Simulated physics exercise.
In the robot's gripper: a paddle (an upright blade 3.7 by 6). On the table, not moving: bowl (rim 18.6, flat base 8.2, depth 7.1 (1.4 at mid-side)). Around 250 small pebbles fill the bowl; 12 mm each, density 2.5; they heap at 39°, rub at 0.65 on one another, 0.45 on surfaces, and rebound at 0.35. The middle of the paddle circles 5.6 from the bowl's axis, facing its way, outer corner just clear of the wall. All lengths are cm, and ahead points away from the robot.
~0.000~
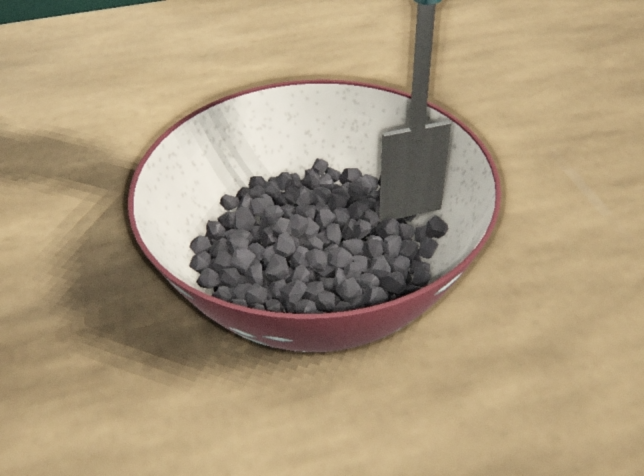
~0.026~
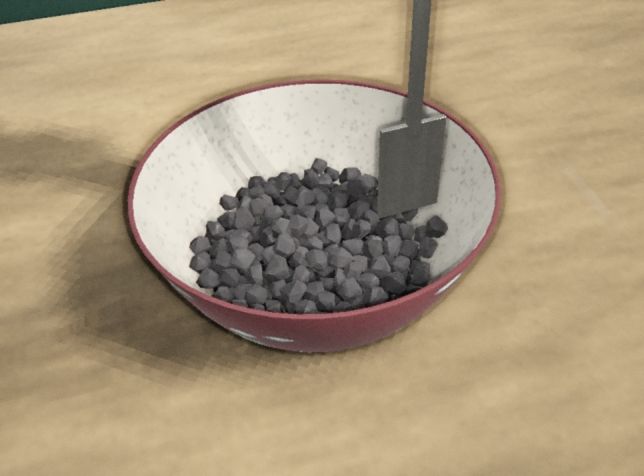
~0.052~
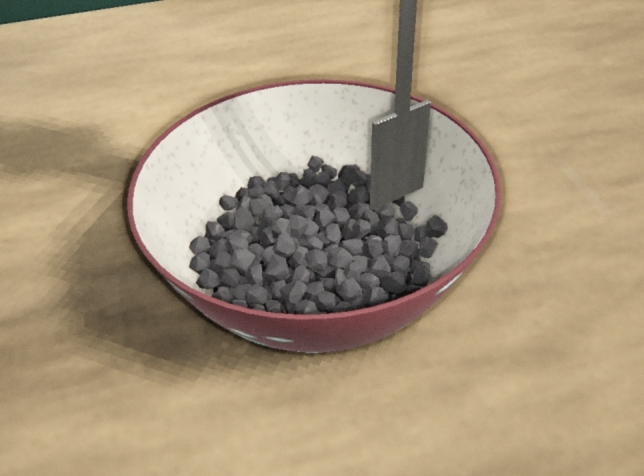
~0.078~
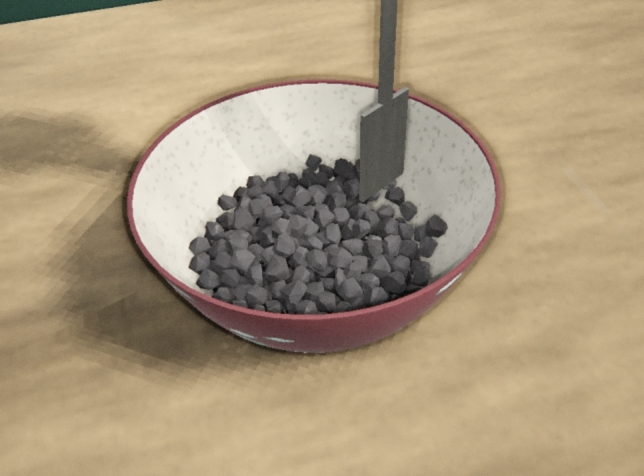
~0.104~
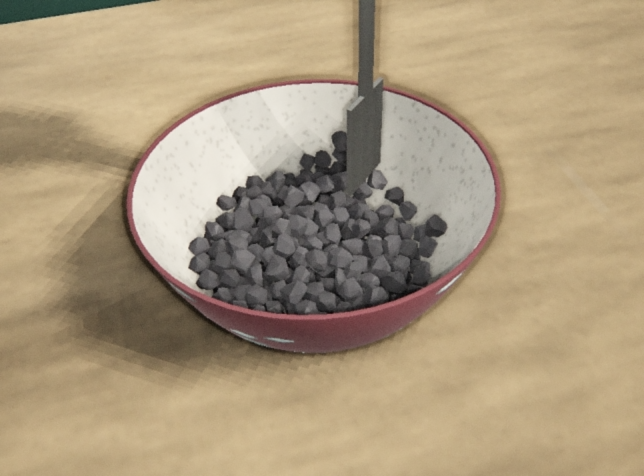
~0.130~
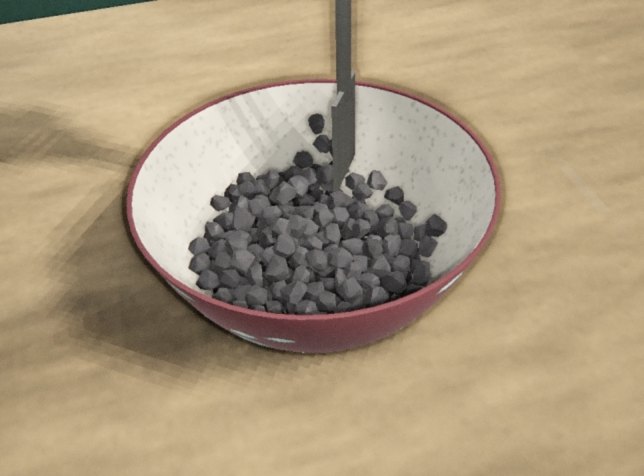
A flat gray paddle swept leftward through the back of a red-rimmed white bowl of dark gray pebbles, turning edge-on as it went and pushing a few pebbles up the far wall.
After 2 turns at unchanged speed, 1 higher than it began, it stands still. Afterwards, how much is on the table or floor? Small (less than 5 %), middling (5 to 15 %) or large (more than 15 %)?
On the table or floor the share is small, less than 5 %.
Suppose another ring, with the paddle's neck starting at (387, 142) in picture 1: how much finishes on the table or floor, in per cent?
Some 0 per cent.
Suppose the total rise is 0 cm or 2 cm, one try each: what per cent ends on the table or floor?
About 10 and 0 per cent.
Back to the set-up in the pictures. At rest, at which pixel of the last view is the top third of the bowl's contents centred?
Around (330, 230).
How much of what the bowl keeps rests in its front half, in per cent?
About 50 per cent.
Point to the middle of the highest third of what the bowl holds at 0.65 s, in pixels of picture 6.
Near (412, 215).
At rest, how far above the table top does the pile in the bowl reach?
Some 5.0 cm.
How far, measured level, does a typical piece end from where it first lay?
Roughly 3 cm.
After 0.65 s, 317° round, highest piece 8 above the table; 254 in the bowl.
After 1.17 s, 219° round, highest piece 7 above the table; 249 in the bowl, 5 on the table or floor.
After 1.63 s, 0° round, highest piece 5 above the table; 249 in the bowl, 5 on the table or floor.
After 2.33 s, 0° round, highest piece 5 above the table; 249 in the bowl, 5 on the table or floor.
At rest, 249 in the bowl, 5 on the table or floor. That is 2 % on the table or floor.
